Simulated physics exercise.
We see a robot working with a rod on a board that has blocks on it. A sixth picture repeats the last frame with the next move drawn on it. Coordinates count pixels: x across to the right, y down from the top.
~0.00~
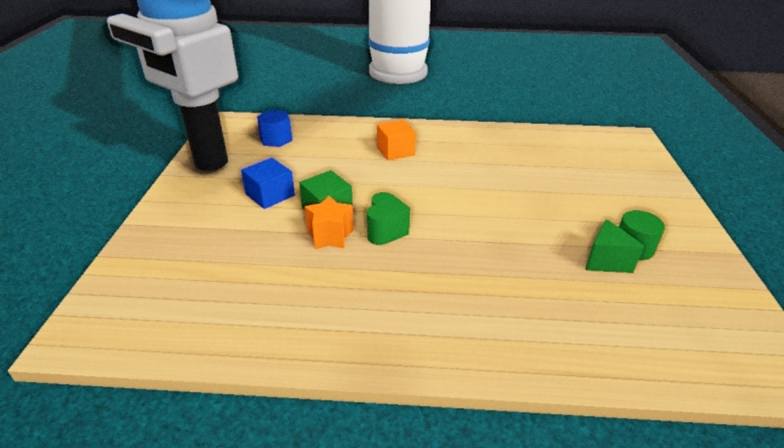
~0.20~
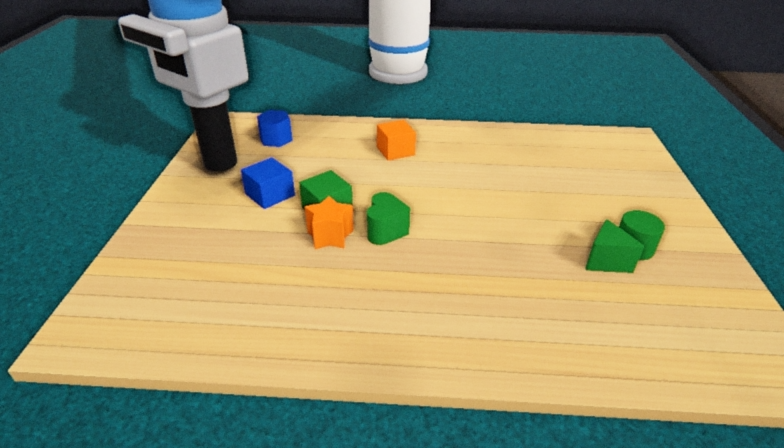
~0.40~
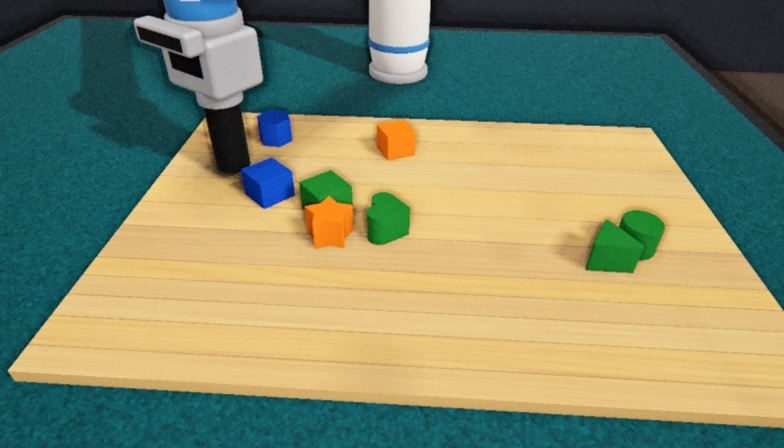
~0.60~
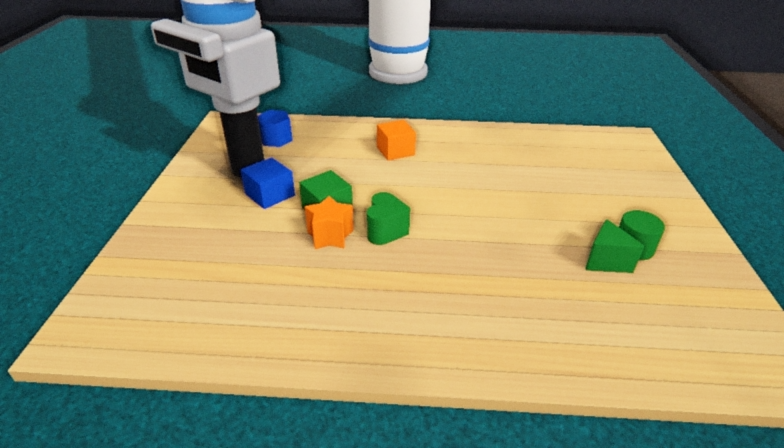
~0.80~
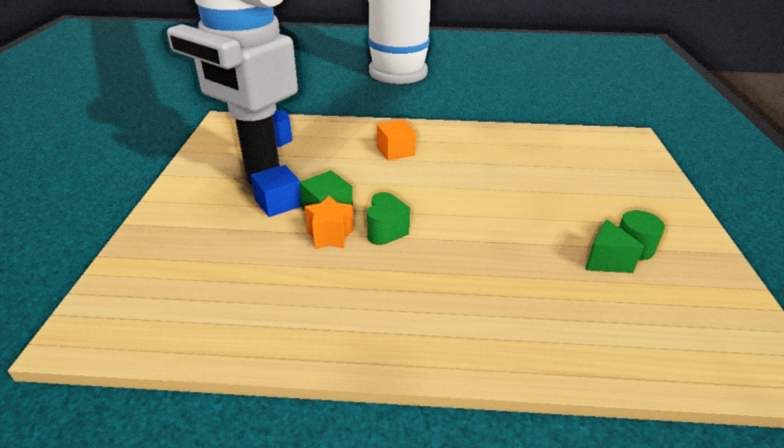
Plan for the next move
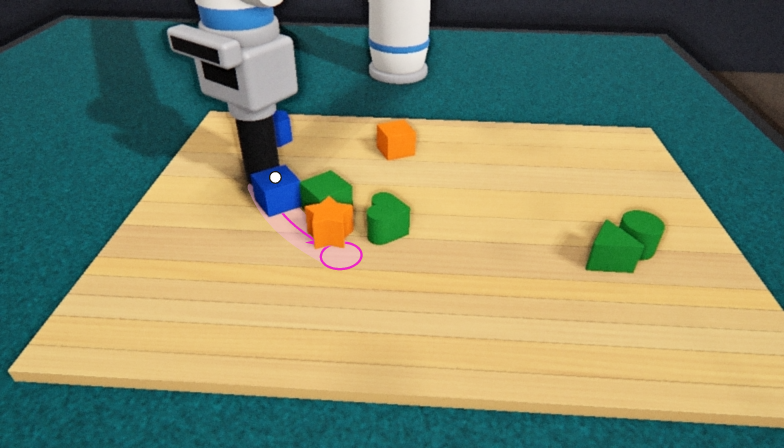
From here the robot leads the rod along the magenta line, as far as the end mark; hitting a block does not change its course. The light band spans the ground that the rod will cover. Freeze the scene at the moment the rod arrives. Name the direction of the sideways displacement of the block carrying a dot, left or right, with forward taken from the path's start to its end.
Gets pushed right.
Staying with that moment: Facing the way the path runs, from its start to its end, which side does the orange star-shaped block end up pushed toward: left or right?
Answer: Leftward.
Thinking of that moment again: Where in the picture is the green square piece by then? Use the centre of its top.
That would be at about pixel (340, 189).
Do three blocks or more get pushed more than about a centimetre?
Final answer: Yes.
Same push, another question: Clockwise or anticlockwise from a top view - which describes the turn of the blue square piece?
From above, clockwise.
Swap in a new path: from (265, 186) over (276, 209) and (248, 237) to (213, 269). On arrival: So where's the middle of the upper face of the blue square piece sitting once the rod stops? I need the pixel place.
Its top centre is at about (292, 208).
Drawn move, from (265, 186) by way of (290, 222) to (341, 255); the dot is on the blue square piece.
On the path given first. One third of the way, rod (278, 201); blue square piece (293, 203); green square piece (339, 189), turned 55° anticlockwise; orange star-shaped block (336, 213), turned 40° clockwise.
Two thirds of the way, rod (304, 225); blue square piece (316, 230); green square piece (340, 189), turned 55° anticlockwise; orange star-shaped block (360, 225).
At the end, rod (341, 246); blue square piece (335, 257), turned 45° clockwise; green square piece (340, 189), turned 60° anticlockwise; orange star-shaped block (383, 230), turned 35° anticlockwise; green heart still.
